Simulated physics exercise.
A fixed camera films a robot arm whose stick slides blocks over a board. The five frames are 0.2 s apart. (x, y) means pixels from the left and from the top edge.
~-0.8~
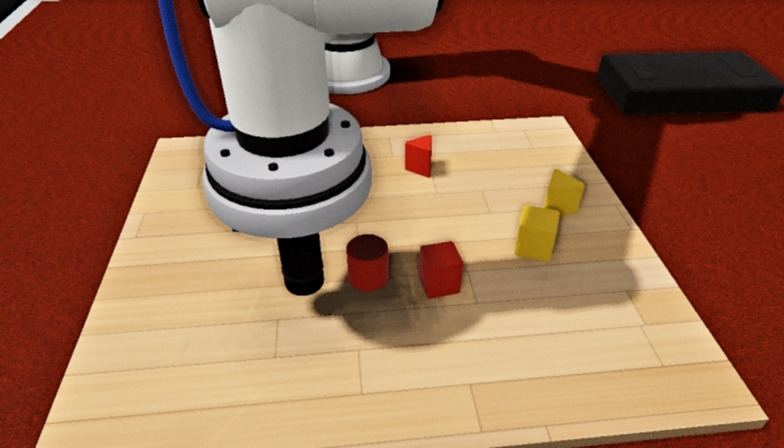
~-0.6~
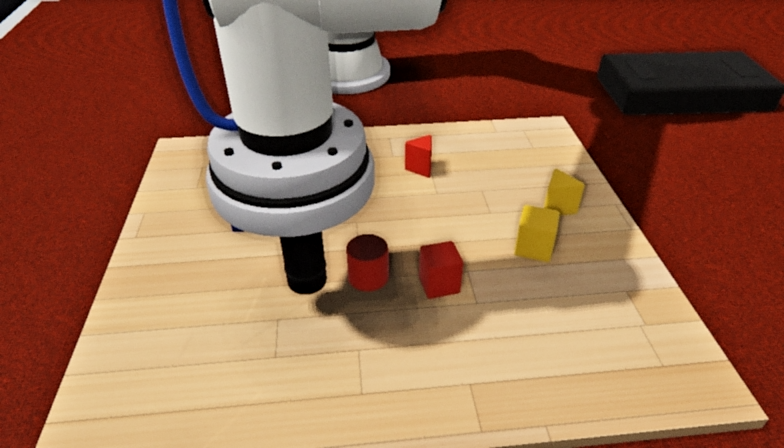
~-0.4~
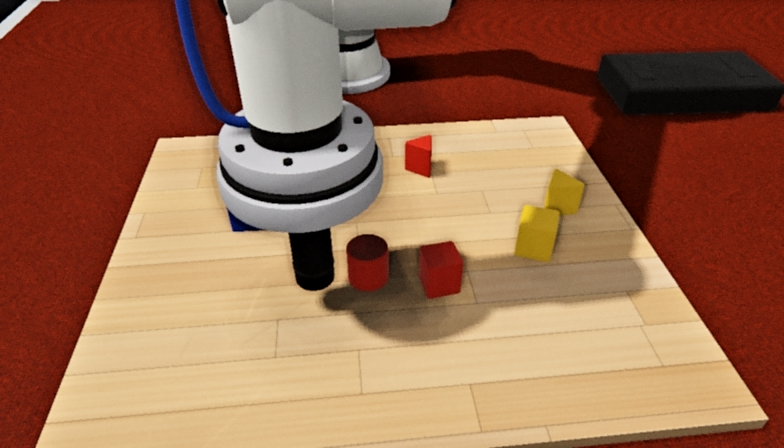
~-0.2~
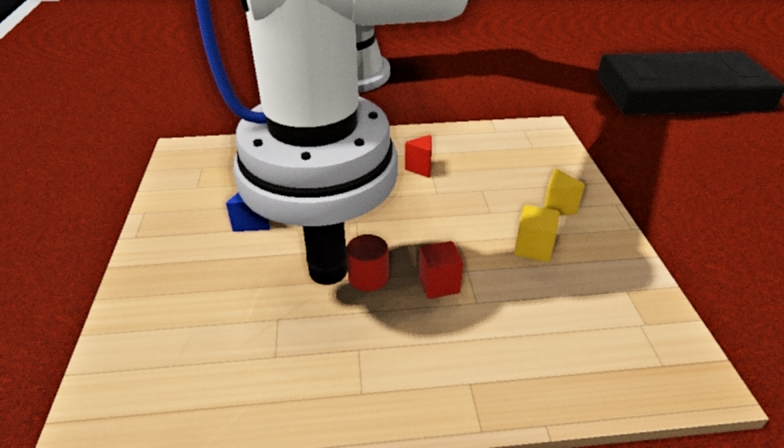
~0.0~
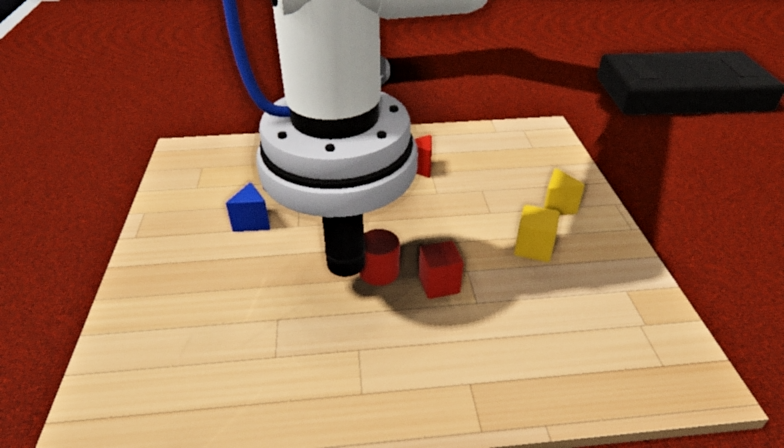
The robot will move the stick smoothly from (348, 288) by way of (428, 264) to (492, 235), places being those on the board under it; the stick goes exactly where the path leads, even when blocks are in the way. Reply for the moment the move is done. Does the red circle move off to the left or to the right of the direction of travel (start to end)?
With start-to-end as forward, it shifts left.
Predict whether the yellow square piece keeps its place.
Left in place.
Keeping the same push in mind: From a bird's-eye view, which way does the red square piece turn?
Clockwise from above.
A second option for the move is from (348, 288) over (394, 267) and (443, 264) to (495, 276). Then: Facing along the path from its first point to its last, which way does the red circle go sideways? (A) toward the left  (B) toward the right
Correct choice: A.
The first path, step by step. One third of the way, stick at (404, 249); red circle at (423, 220).
Two thirds of the way, stick at (454, 233); red circle at (449, 202); red square piece at (464, 251), turned 70° clockwise.
At the end, stick at (495, 212); red circle at (457, 195); red square piece at (464, 251), turned 70° clockwise; yellow square piece still.
